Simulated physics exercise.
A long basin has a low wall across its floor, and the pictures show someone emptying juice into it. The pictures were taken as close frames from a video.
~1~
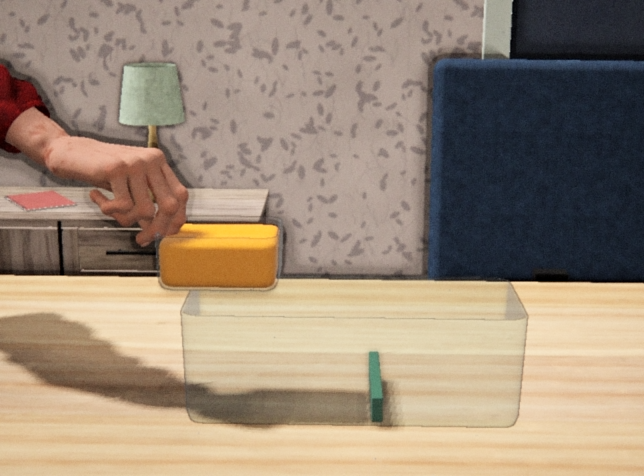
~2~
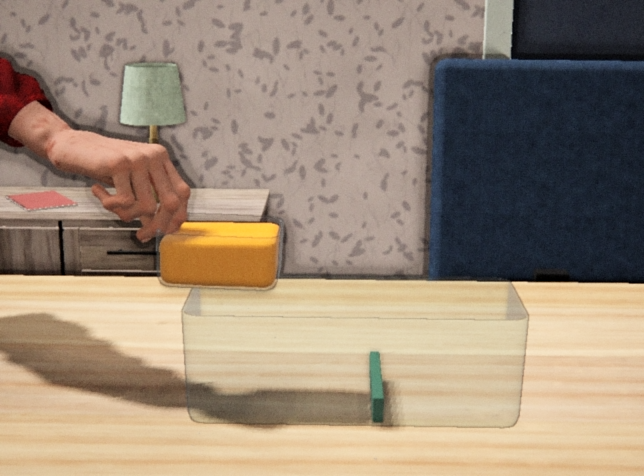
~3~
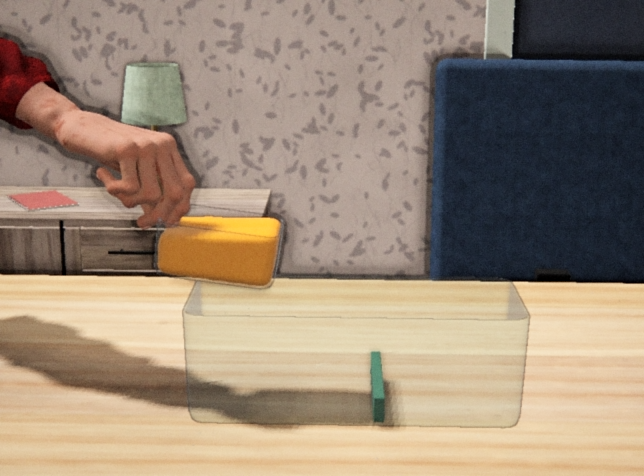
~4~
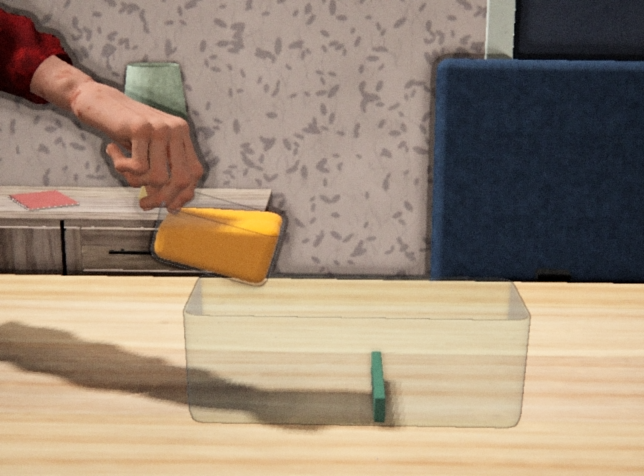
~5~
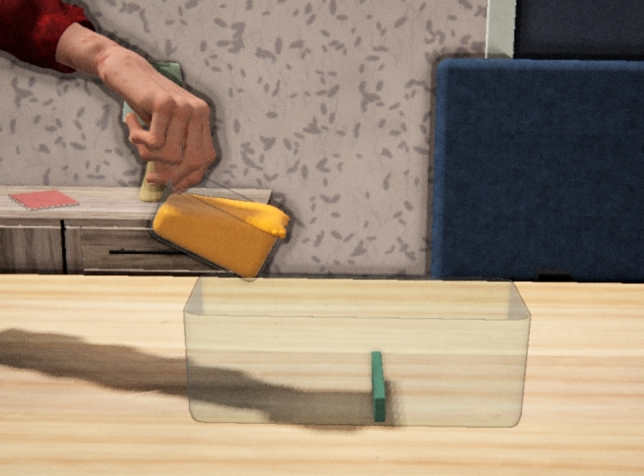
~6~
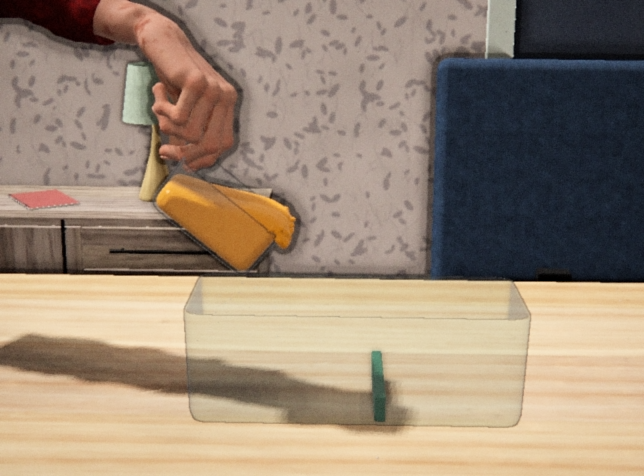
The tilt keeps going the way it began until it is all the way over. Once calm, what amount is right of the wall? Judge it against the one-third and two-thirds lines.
Most likely the right of the wall will hold one third or more, up to two thirds.
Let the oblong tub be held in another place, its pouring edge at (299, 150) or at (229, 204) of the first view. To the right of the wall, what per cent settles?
In order, roughly 60 percent and 15 percent.
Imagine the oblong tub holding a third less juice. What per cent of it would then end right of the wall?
The share comes to some 40 parts in a hundred.
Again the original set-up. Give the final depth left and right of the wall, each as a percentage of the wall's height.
The left side ends up close to 30, the right side close to 40.
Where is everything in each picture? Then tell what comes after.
The first picture shows tilt 0°; pouring edge (280, 229); surface from (165, 233) to (279, 235); the long basin's rim runs from (189, 295) to (518, 300); the wall's top is at (376, 375).
The second picture shows tilt 2°; pouring edge (280, 229); surface from (166, 232) to (279, 233).
The third picture shows tilt 7°; pouring edge (281, 229); surface from (166, 227) to (280, 228).
The fourth picture shows tilt 15°; pouring edge (282, 229); surface from (165, 217) to (281, 223); 1 per cent is over the edge.
The fifth picture shows tilt 26°; pouring edge (281, 229); surface from (165, 200) to (280, 219); 4 per cent is over the edge.
The sixth picture shows tilt 39°; pouring edge (281, 229); surface from (167, 179) to (271, 209); 8 per cent is over the edge.
A moment on, the oblong tub is tipped right over and 20 per cent is still to pour, 27 is left of the wall and 0 right of it.
Next, the oblong tub is tipped right over and 2 per cent is still to pour, 28 is left of the wall and 63 right of it.
Then the oblong tub is tipped right over and 0 per cent is still to pour, 38 is left of the wall and 41 right of it.
Later the oblong tub is tipped right over and 0 per cent is still to pour, 49 is left of the wall and 47 right of it.
In the end 49 per cent lies left of the wall, 46 right of it and 4 outside.
